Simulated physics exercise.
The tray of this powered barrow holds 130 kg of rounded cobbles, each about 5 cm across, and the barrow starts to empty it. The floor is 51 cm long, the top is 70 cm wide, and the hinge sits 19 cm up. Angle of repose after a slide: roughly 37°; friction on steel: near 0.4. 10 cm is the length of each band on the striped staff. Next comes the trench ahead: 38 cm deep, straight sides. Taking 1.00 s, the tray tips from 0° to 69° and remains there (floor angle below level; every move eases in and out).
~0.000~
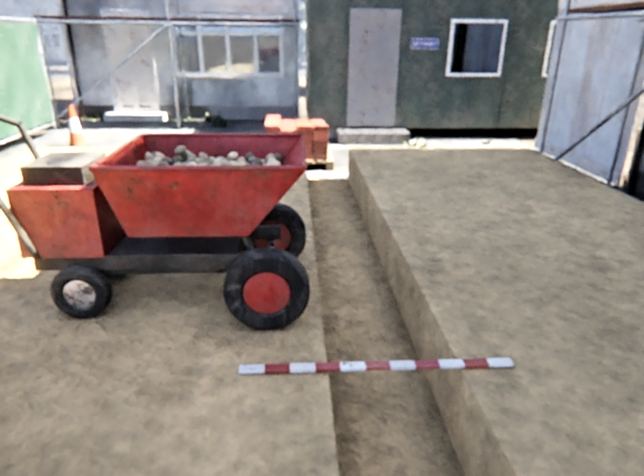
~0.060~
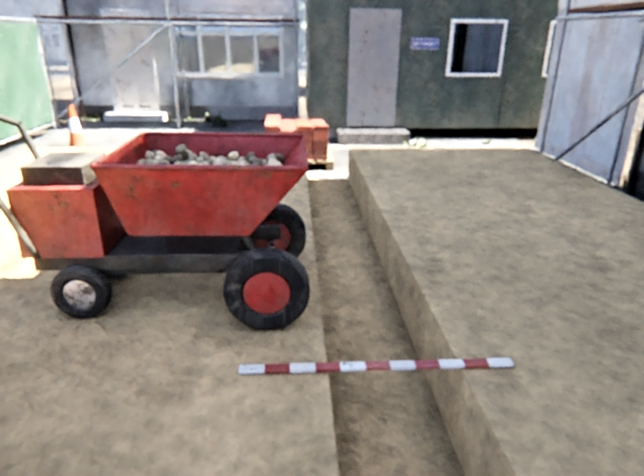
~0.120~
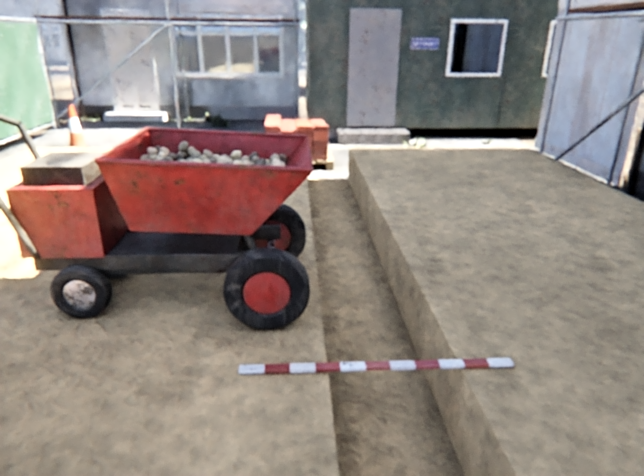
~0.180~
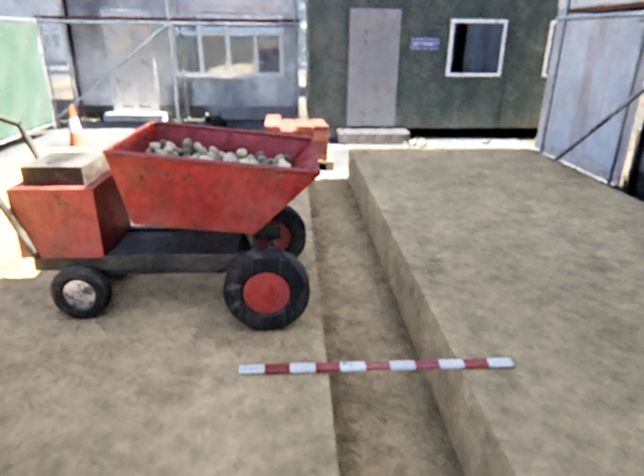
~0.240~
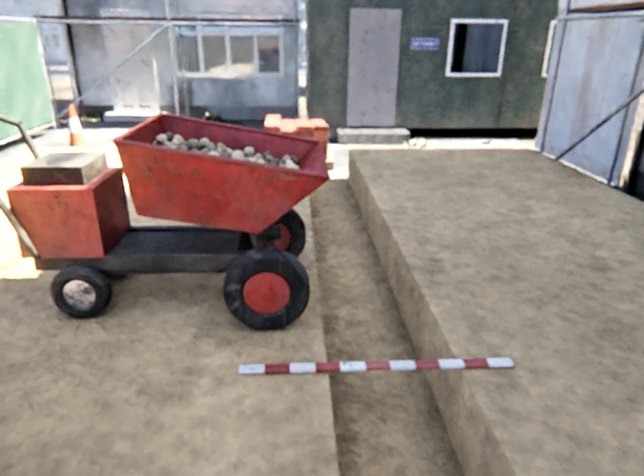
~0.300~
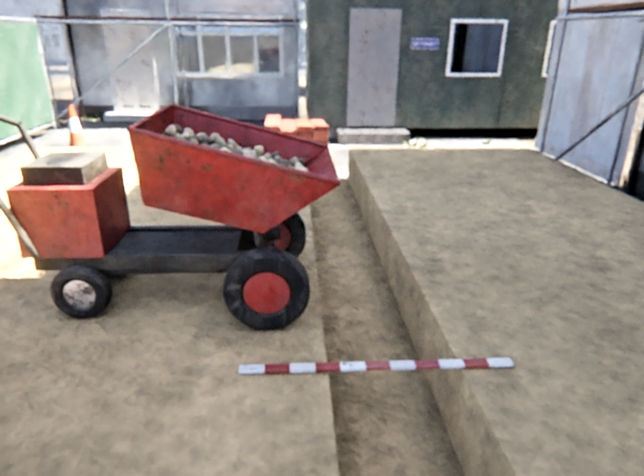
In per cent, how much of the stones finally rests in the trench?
Roughly 58 per cent of them.
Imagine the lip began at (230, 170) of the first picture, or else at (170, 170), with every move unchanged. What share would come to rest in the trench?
Roughly 100 in a hundred from the first, 80 in a hundred from the second.
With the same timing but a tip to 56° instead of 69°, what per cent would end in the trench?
It would be near 35 per cent.
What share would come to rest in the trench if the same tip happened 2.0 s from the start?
With that timing, about 70 per cent.
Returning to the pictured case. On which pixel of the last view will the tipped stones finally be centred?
I'd point somewhere around (413, 332).
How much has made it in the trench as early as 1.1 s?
About 15%.
After 0.8 s the floor is at 58°; 100 % in the tray; the foremost stones are at (373, 229).
After 1.1 s the floor is at 69°; 73 % in the tray, 15 % in the trench, 12 % past the trench; the foremost stones are at (456, 286).
After 1.5 s the floor is at 69°; 30 % in the tray, 30 % in the trench, 40 % past the trench; the foremost stones are at (551, 285).
After 3.4 s the floor is at 69°; 0 % in the tray, 58 % in the trench, 42 % past the trench; the foremost stones are at (621, 279).
